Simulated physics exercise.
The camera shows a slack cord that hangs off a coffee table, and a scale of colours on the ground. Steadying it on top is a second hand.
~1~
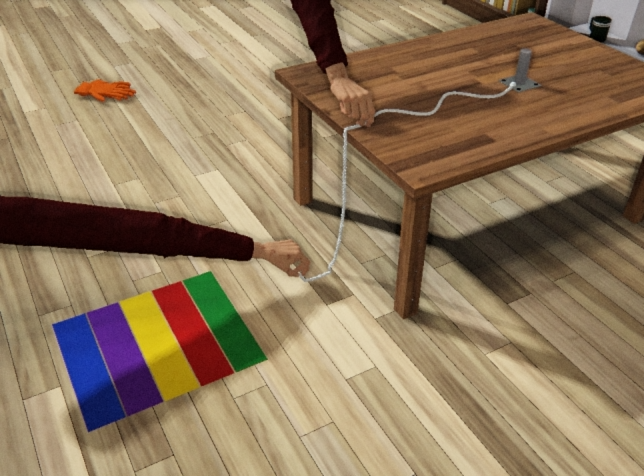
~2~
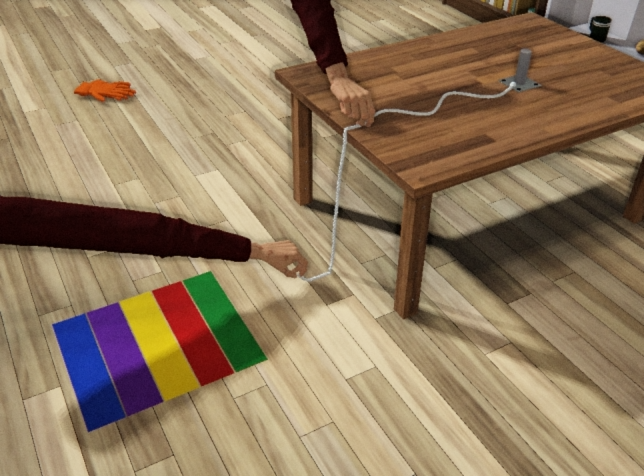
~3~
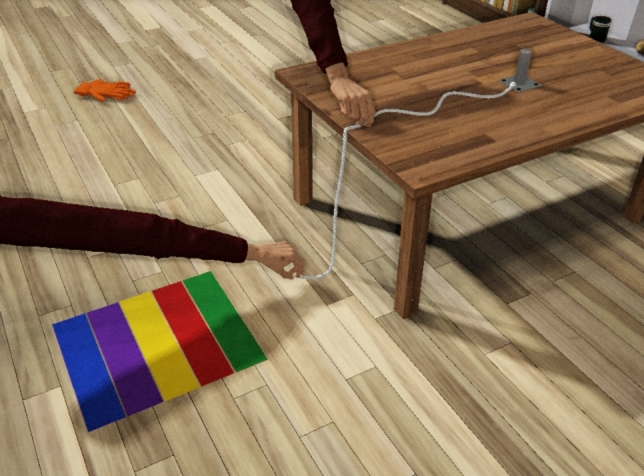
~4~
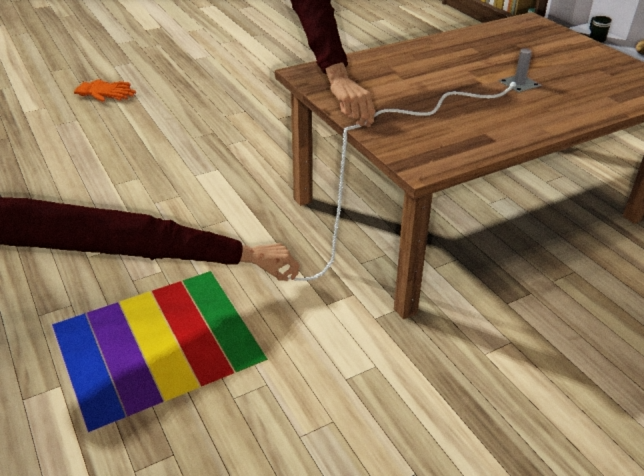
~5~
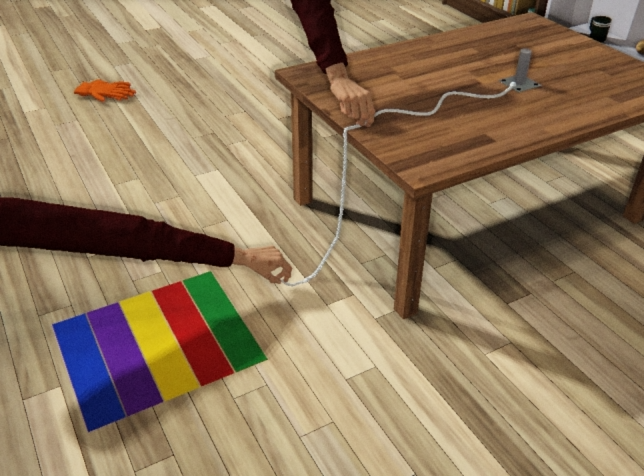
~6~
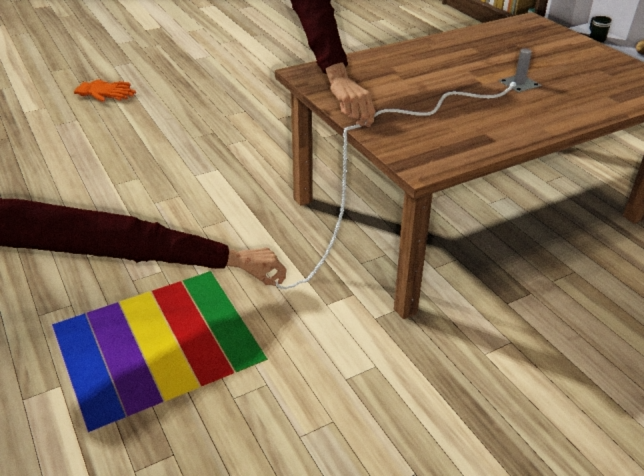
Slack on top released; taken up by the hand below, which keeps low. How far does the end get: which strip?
As far as the yellow strip.
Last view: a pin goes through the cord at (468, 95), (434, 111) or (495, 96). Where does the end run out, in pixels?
They end up at (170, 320), (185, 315) and (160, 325).
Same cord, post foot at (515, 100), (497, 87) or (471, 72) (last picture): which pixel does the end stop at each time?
The spots are near (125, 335), (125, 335) and (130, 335).
Early on, end near (215, 305); over green.
Midway, end near (178, 318); over red.
At the end of the slack, end near (158, 325); over yellow. The end stops over the yellow strip.
